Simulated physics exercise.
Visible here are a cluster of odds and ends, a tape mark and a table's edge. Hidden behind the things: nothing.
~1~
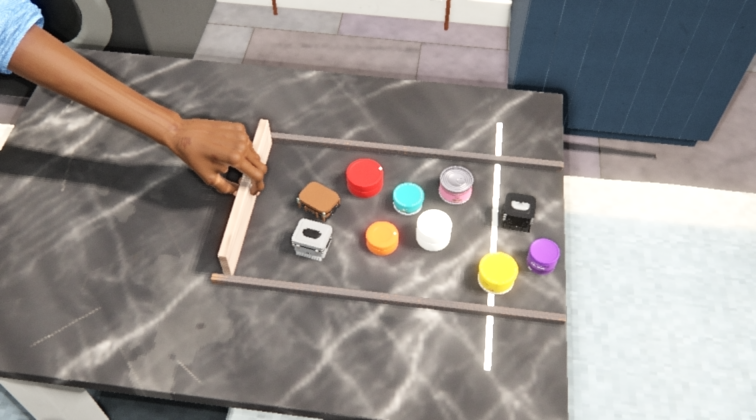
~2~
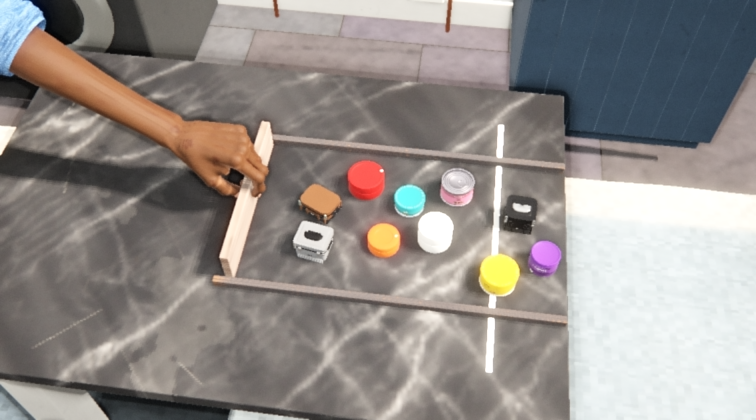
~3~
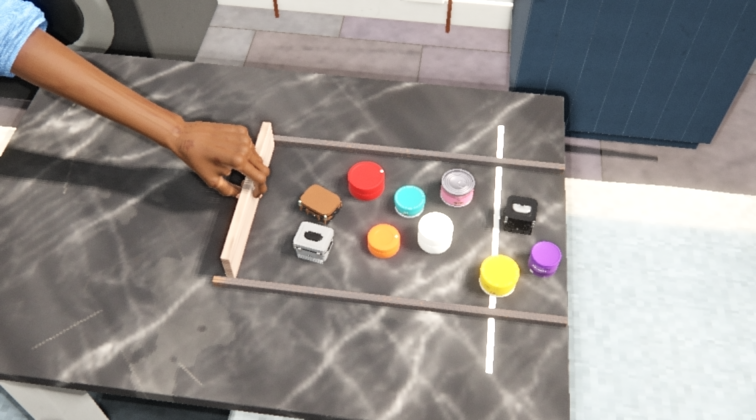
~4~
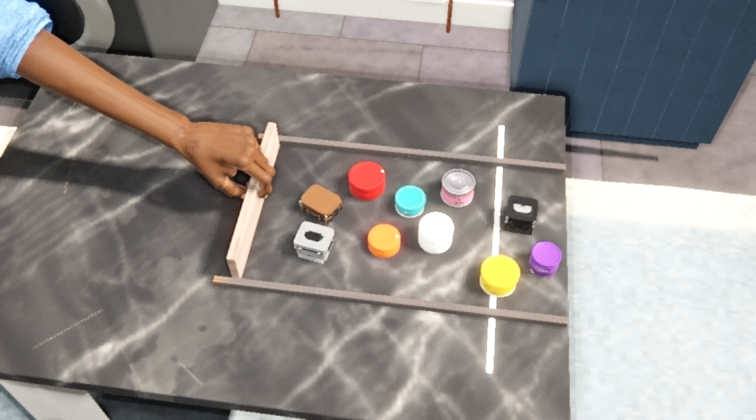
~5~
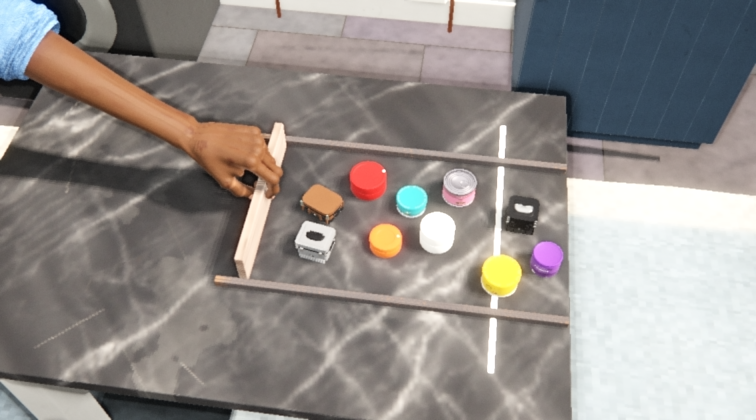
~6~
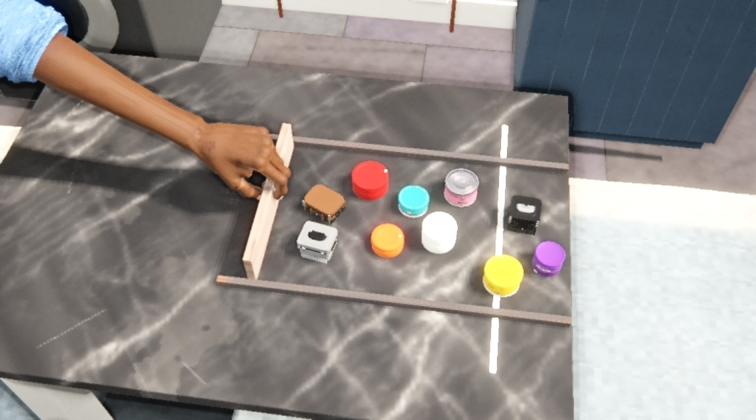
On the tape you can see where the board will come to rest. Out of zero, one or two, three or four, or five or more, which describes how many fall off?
Pushes off one or two.
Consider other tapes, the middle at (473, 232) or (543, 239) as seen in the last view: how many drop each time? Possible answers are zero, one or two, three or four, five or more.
First no fall at all, then five or more.
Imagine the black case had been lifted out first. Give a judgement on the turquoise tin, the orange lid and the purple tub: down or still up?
Turquoise tin still up; orange lid still up; purple tub down.
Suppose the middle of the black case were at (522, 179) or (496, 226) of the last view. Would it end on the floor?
Well, the black case is gone in the first case and stays aboard in the second.
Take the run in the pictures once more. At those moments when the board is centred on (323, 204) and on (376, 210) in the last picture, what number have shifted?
Up to then 2, and up to the other point 6.
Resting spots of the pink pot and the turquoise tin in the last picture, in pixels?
Roughly (547, 181) for the first and roughly (551, 213) for the second.
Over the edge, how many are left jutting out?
0 overhanging.
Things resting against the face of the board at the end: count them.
At rest, 3 are in contact.
Early on, none off yet; purple tub at rest near (548, 259); black case at rest near (524, 215); yellow tin at rest near (502, 276).
A while later, none off yet; purple tub at rest near (548, 259); black case travelled about its own width near (542, 212); yellow tin travelled a little near (519, 288).
Finally, the number that fall off is one or two; lost, black case and purple tub.
